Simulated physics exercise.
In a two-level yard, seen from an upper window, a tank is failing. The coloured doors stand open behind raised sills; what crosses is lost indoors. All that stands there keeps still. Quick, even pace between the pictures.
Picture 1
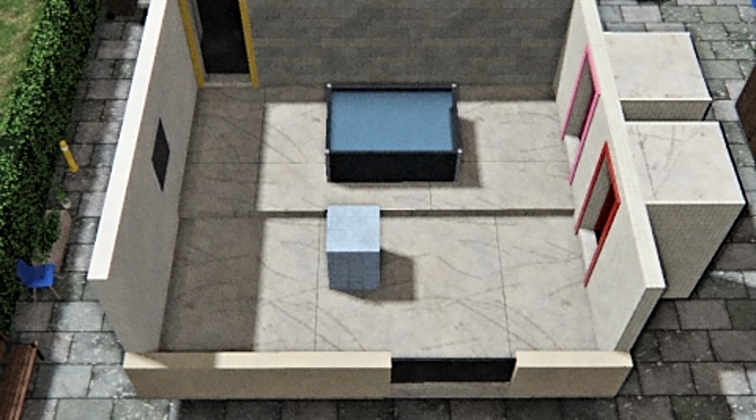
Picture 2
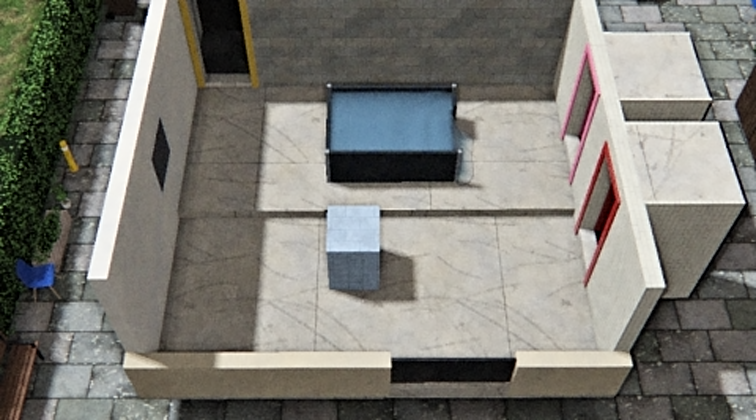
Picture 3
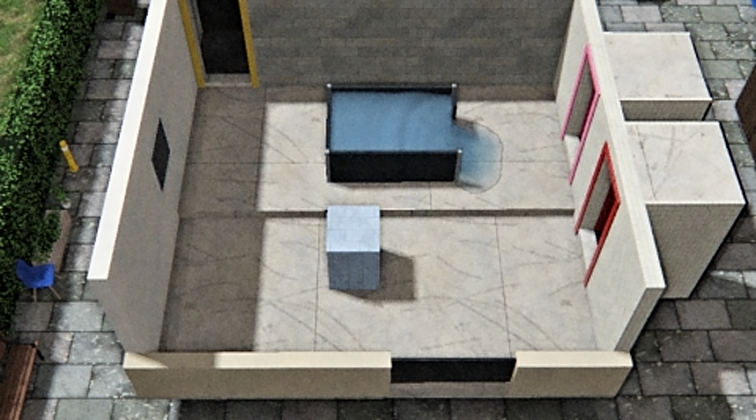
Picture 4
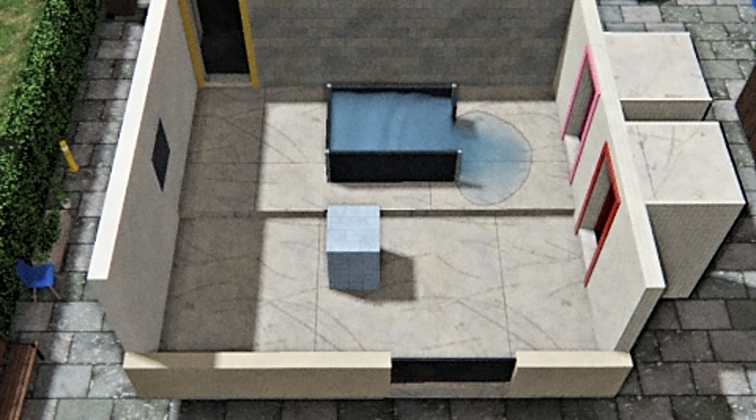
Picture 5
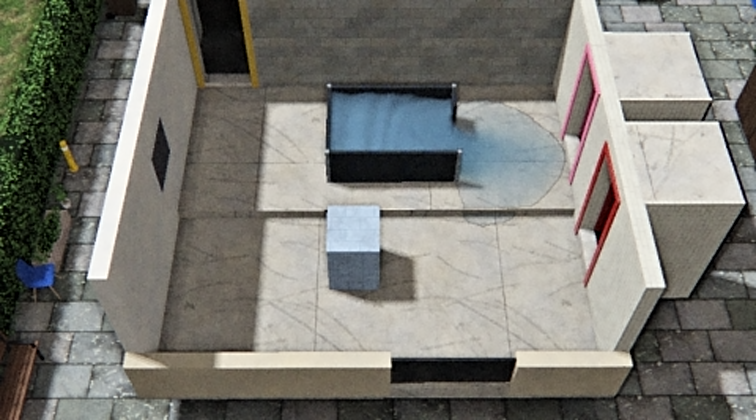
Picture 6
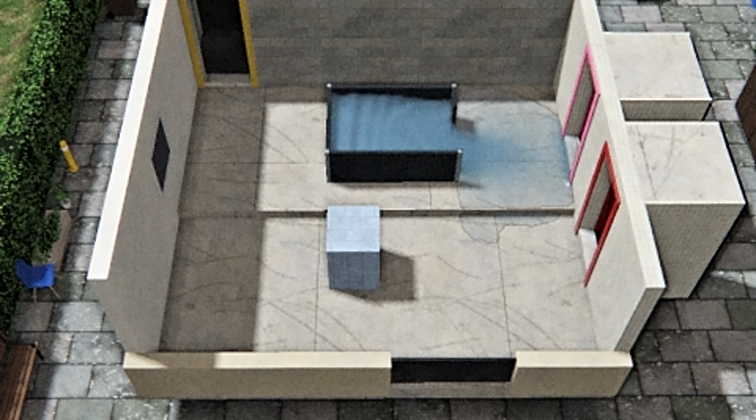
Water poured from a gap in the right side of a dark tank in a walled yard, fanned out across the upper level toward the coloured doors, then spread over onto the lower level.
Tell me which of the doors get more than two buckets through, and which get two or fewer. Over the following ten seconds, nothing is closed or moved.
At the end, the red door will be within bounds. The pink door will be over the limit. The yellow door will be within bounds.
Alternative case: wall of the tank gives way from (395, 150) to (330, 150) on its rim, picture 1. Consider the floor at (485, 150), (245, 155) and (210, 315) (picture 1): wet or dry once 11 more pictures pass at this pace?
Sequence of results: Missed by the flood, missed by the flood, reached by the flood.
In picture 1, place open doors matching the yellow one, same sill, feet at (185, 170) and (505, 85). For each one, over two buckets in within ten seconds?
The first door ends up below and the second ends up above.
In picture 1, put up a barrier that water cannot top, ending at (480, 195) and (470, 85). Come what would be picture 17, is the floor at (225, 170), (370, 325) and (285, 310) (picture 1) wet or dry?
Outcome per location, in sequence: Unsoaked, soaking, unsoaked.
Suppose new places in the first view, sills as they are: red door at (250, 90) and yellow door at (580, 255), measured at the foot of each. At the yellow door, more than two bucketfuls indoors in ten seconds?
The yellow door overflows.
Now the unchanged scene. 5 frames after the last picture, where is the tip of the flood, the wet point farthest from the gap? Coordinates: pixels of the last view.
Estimated pixel: (582, 289).
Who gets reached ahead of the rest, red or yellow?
First comes the one in red.
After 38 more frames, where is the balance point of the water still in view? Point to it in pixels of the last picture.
Centre point: Around (418, 201).
A moment on, water covers 20 % of the floor; the red door wet at the sill, nothing in, the pink door over two buckets in, the yellow door not reached.
Next, water covers 25 % of the floor; the red door wet at the sill, nothing in, the pink door far over two buckets in, the yellow door not reached.
Then, water covers 40 % of the floor; the red door wet at the sill, nothing in, the pink door far over two buckets in, the yellow door not reached.
Later, water covers 70 % of the floor; the red door wet at the sill, nothing in, the pink door far over two buckets in, the yellow door wet at the sill, nothing in.
In the end, water covers 90 % of the floor; the red door wet at the sill, nothing in, the pink door far over two buckets in, the yellow door under two buckets in.
